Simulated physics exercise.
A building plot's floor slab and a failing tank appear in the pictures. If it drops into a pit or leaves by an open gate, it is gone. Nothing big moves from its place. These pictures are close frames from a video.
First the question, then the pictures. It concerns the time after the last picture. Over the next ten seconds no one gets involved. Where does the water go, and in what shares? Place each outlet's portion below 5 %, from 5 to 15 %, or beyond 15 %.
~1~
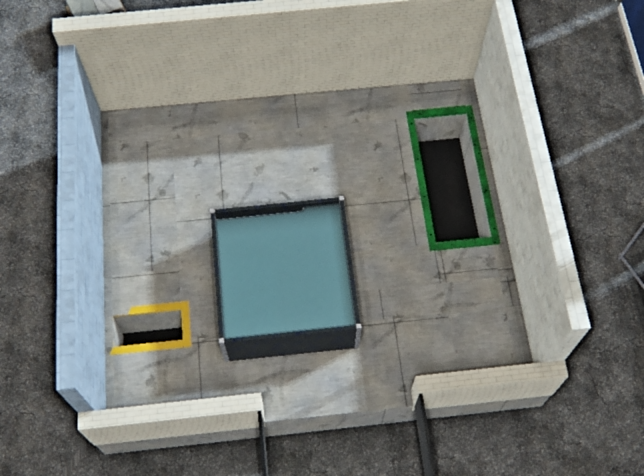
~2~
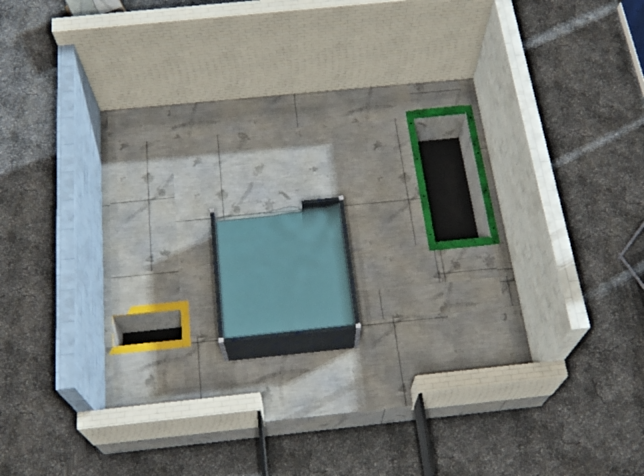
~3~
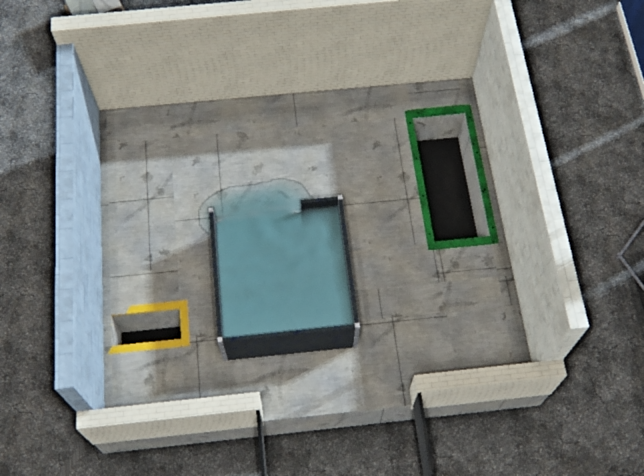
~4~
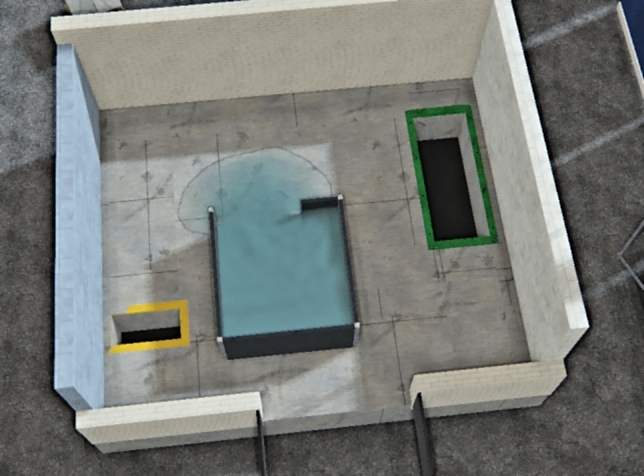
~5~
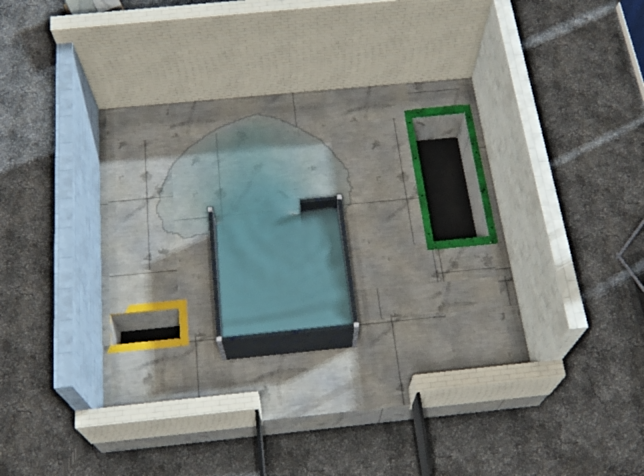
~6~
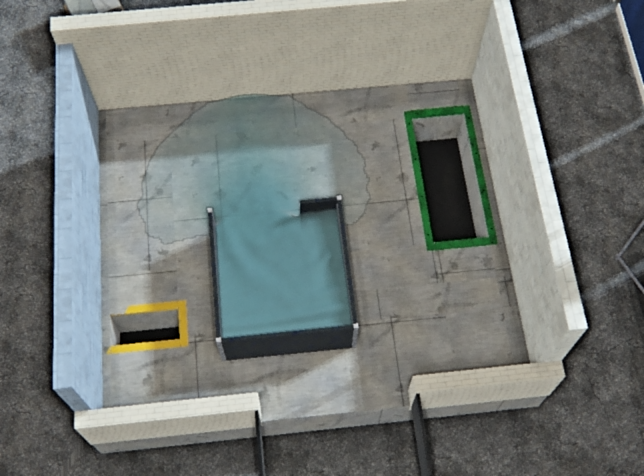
Once it settles, the gate collects below 5 %, the green pit collects beyond 15 %, the yellow pit collects beyond 15 %.
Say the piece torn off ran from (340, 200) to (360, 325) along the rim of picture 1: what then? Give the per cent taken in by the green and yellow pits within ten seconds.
Out of every hundred parts, green takes 50 and yellow takes 4.
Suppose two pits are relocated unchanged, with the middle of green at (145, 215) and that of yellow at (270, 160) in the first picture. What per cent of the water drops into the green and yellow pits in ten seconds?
Green share 14%, yellow share 50%.
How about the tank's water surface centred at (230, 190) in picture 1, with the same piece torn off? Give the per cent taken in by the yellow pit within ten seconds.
Yellow: 30 %.
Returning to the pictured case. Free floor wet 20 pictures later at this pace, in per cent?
My estimate is close to 60 per cent.
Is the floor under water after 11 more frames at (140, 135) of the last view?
Submerged.
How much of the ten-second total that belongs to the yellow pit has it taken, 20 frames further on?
By my reckoning, 10 percent.
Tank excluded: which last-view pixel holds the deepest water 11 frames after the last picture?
Somewhere close to (132, 113).
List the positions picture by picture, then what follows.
The water tank at (284, 270) is whole and still, in the first picture.
The front is at a hidden place, out from the gap on the water tank's far side, in the second picture.
Water pours out on the water tank's far side and has run to (295, 187), in the third picture.
Water pours out on the water tank's far side and has run to (280, 152), in the fourth picture.
Water pours out on the water tank's far side and has run to (261, 119), in the fifth picture.
The front is at (213, 103), out from the gap on the water tank's far side, in the sixth picture.
A moment on, water covers 35 % of the floor; the gate 0 %, the green pit 0 %, the yellow pit 0 %.
Next, water covers 40 % of the floor; the gate 0 %, the green pit 0 %, the yellow pit 0 %.
Then, water covers 60 % of the floor; the gate 0 %, the green pit 7 %, the yellow pit 2 %.
Later, water covers 80 % of the floor; the gate 0 %, the green pit 19 %, the yellow pit 12 %.
In the end, water covers 95 % of the floor; the gate 1 %, the green pit 29 %, the yellow pit 22 %.
